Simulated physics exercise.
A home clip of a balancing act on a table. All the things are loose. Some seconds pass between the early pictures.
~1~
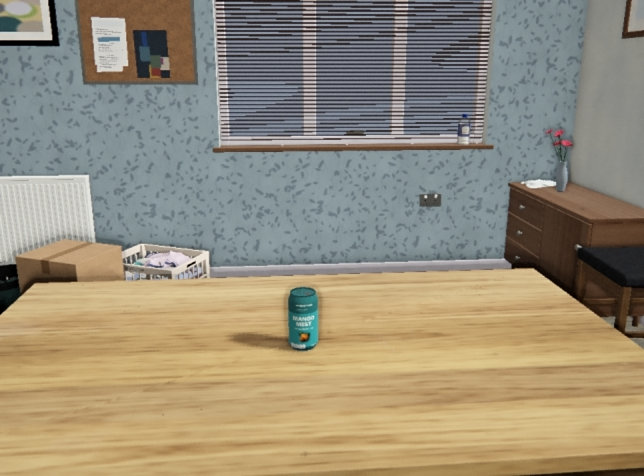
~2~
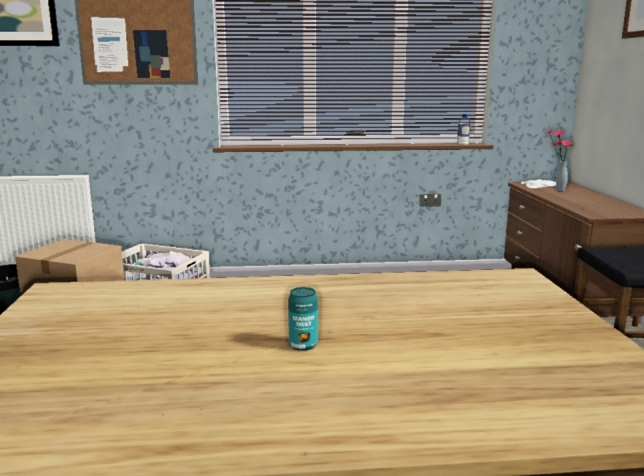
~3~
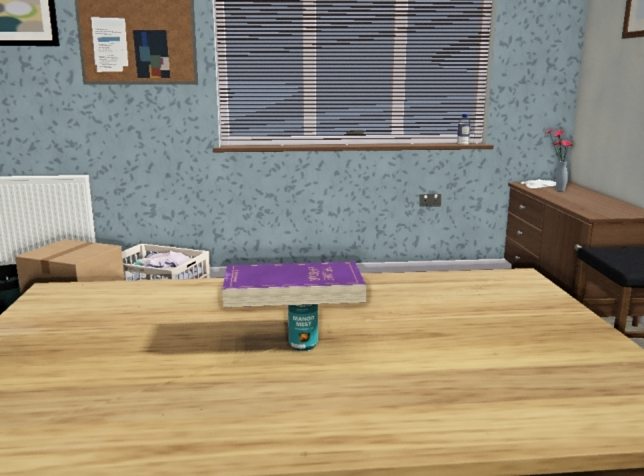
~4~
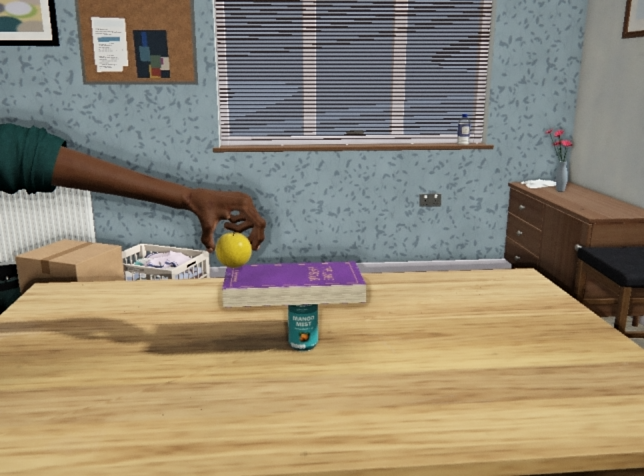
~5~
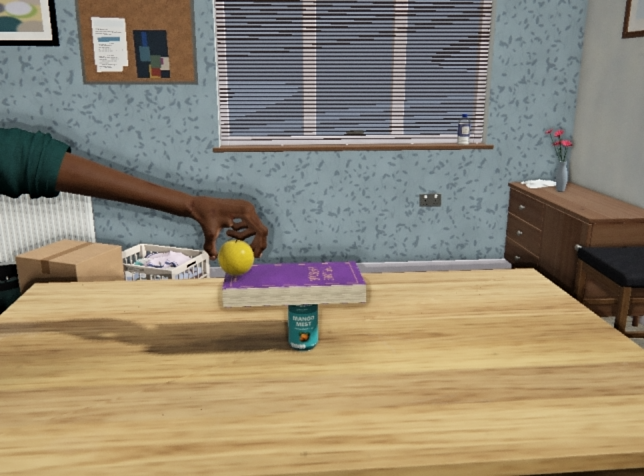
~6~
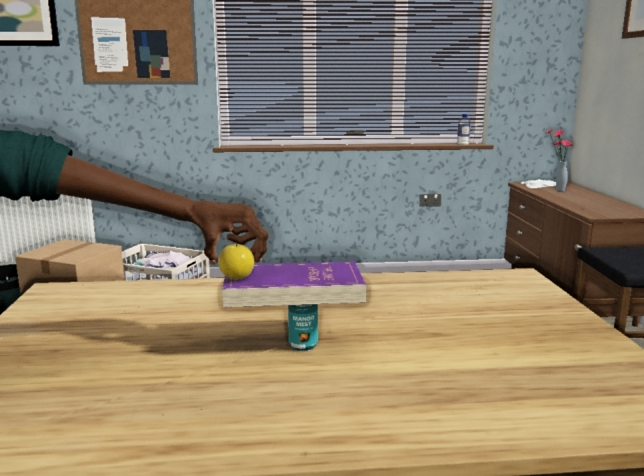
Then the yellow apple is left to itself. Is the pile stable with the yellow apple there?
As it turns out, it loses its balance.
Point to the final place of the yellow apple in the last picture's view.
Near (219, 338).
Then, 0.60 s after the last picture, yellow apple now fallen; purple book tipped 63° from how it was.
Then, 1.00 s after the last picture, purple book now fallen; turquoise can tipped 49° from how it was.
Then, 1.20 s after the last picture, turquoise can now fallen.
At rest, fallen, purple book, turquoise can and yellow apple. Seen from the same camera at the end, yellow apple near (219, 339). The stack comes apart.
